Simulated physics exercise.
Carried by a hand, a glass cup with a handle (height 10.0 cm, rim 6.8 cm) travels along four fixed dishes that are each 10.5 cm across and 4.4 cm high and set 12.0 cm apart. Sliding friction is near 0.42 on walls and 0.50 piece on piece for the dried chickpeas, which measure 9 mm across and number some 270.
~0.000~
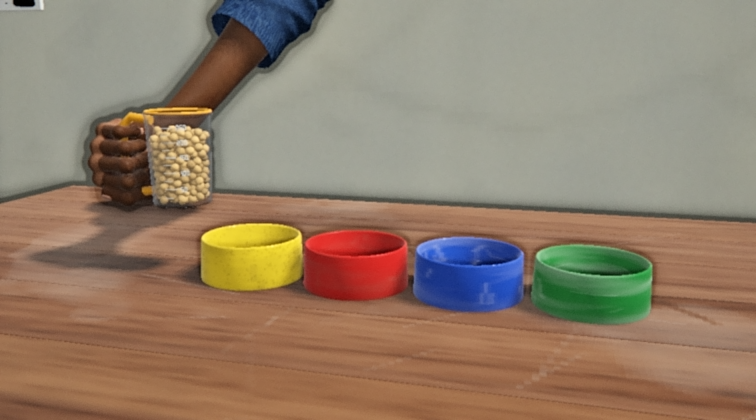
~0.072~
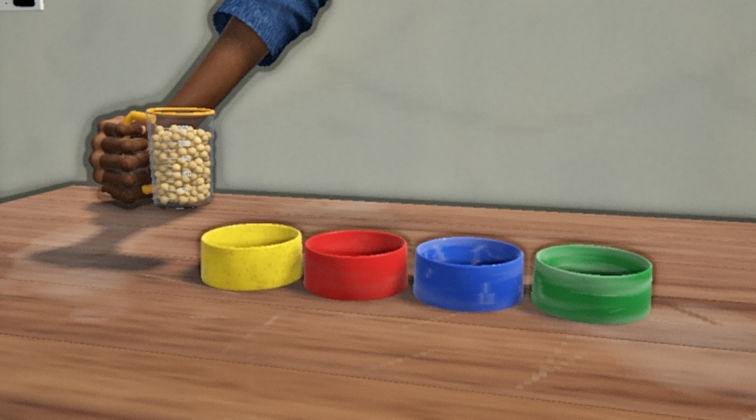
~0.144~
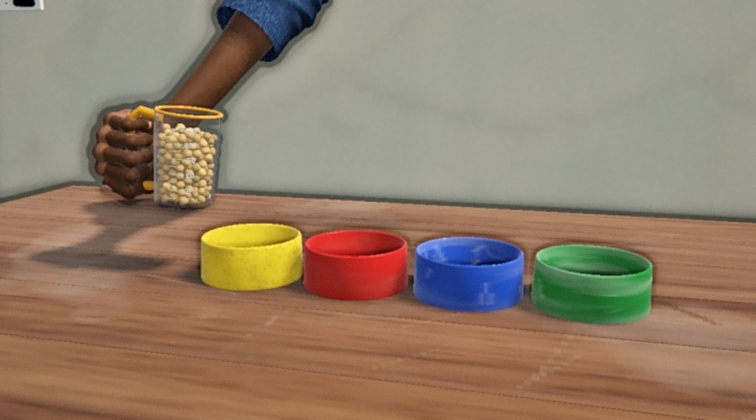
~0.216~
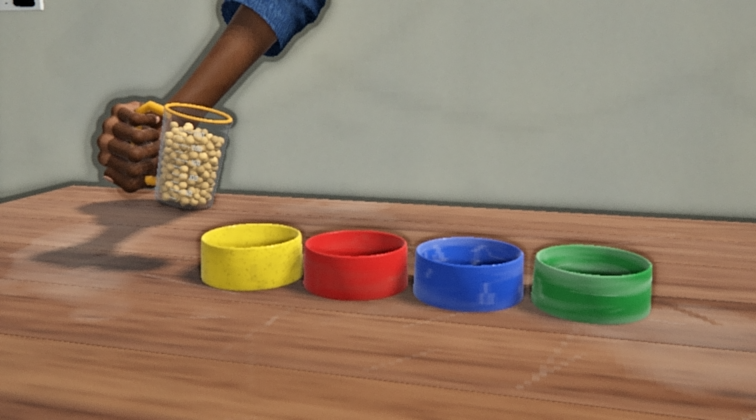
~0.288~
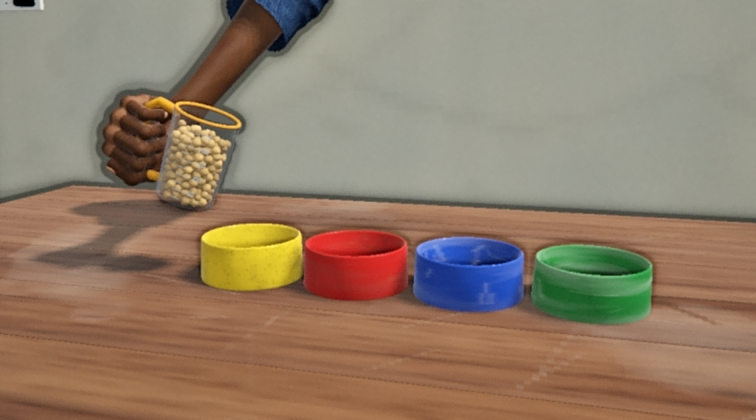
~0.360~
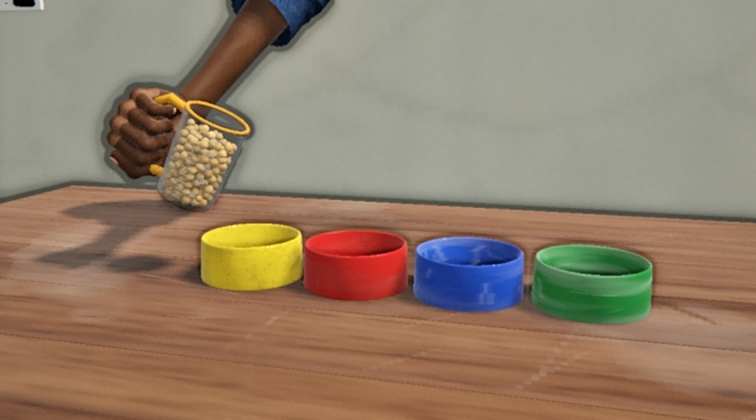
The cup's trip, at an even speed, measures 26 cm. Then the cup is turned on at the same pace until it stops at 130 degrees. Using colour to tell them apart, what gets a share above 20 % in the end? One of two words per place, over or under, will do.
As I see it, red dish: More than a fifth. Blue dish: A fifth or less. Green dish: A fifth or less. Yellow dish: A fifth or less. Counter: A fifth or less.
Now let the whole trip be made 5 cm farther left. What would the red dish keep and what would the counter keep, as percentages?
Red 10; counter 20.
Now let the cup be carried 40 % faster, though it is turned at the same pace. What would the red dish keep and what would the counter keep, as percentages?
Then the red dish gets 90 and the counter 10.
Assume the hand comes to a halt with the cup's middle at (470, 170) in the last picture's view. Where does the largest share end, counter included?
The largest share goes to red.
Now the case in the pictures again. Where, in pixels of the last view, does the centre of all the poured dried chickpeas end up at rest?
When it all comes to rest, the middle is near (354, 264).
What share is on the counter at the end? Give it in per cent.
Near 0 percent, roughly speaking.
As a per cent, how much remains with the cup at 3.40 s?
I'd say close to 0 per cent.
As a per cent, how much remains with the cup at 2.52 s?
I'd estimate some 0 per cent of the load.
Then, at 1.66 s, tilt 130 degrees; cup holds 5 %, red 95 %.
After 2.52 s, tilt 130 degrees; cup holds 0 %, red 100 %.
Then, at 3.40 s, tilt 130 degrees; cup holds 0 %, red 100 %.
By 3.7 s all is still; red 100 %, blue 0 %, green 0 %, yellow 0 %, counter 0 %.
